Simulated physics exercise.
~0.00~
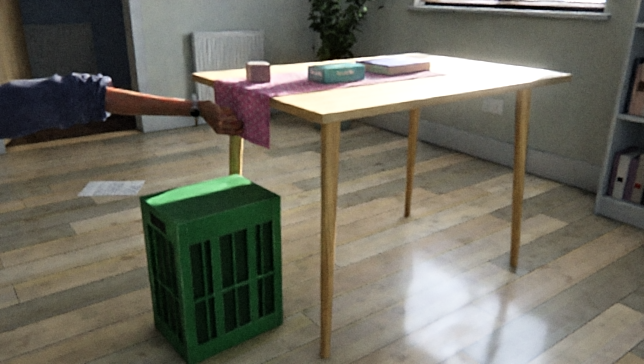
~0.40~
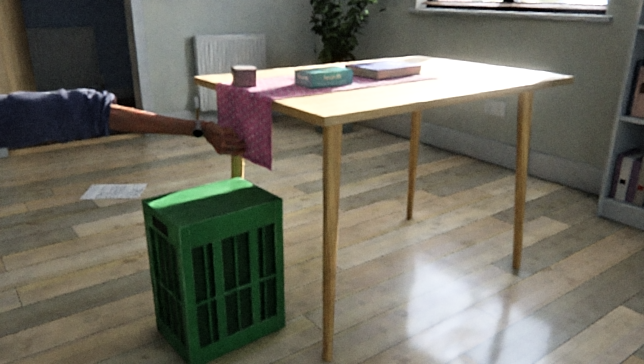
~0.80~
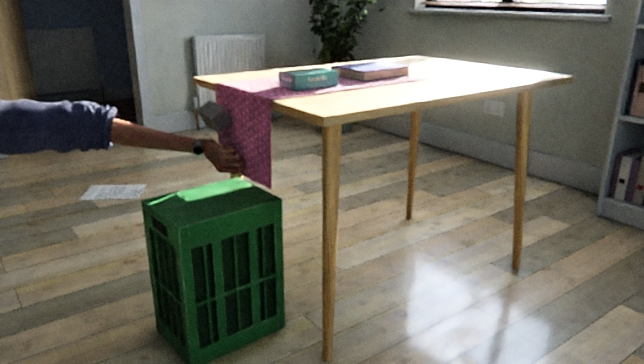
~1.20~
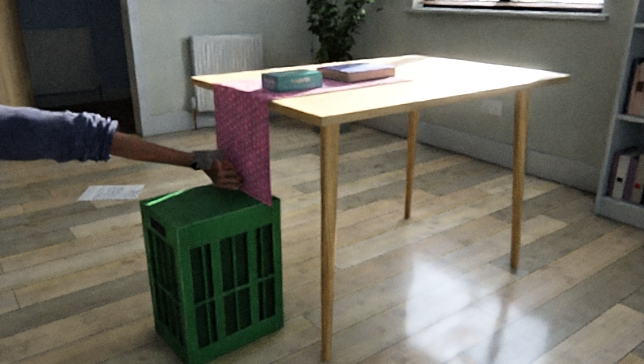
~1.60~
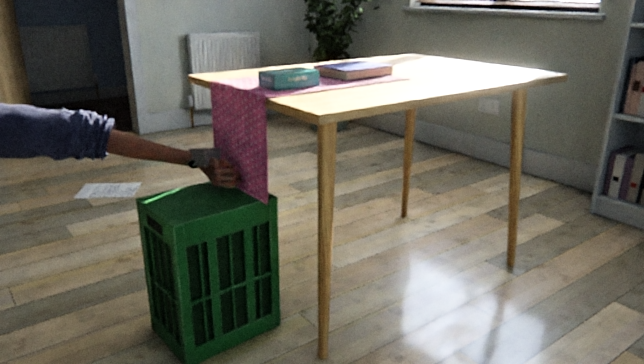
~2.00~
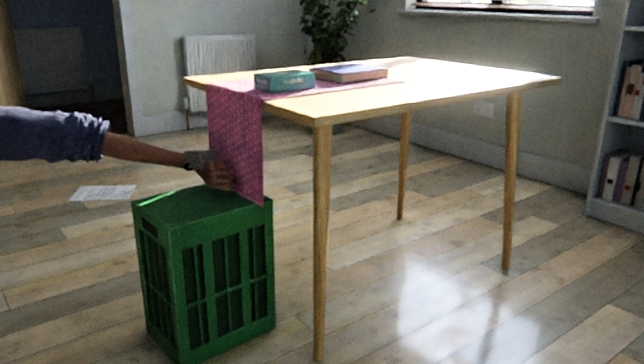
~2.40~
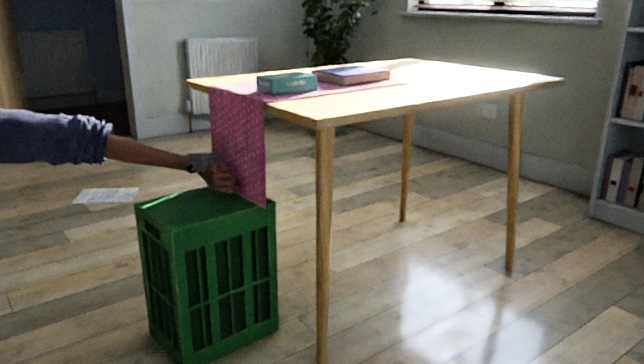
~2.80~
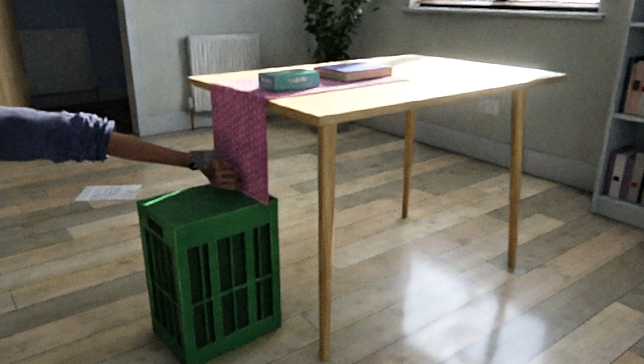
A hand tugged the pink tablecloth down over the table's left end until its hem reached the green crate, carrying the turquoise packet and blue book leftward while the grey block tipped over the edge; the packet and book stayed on the table.
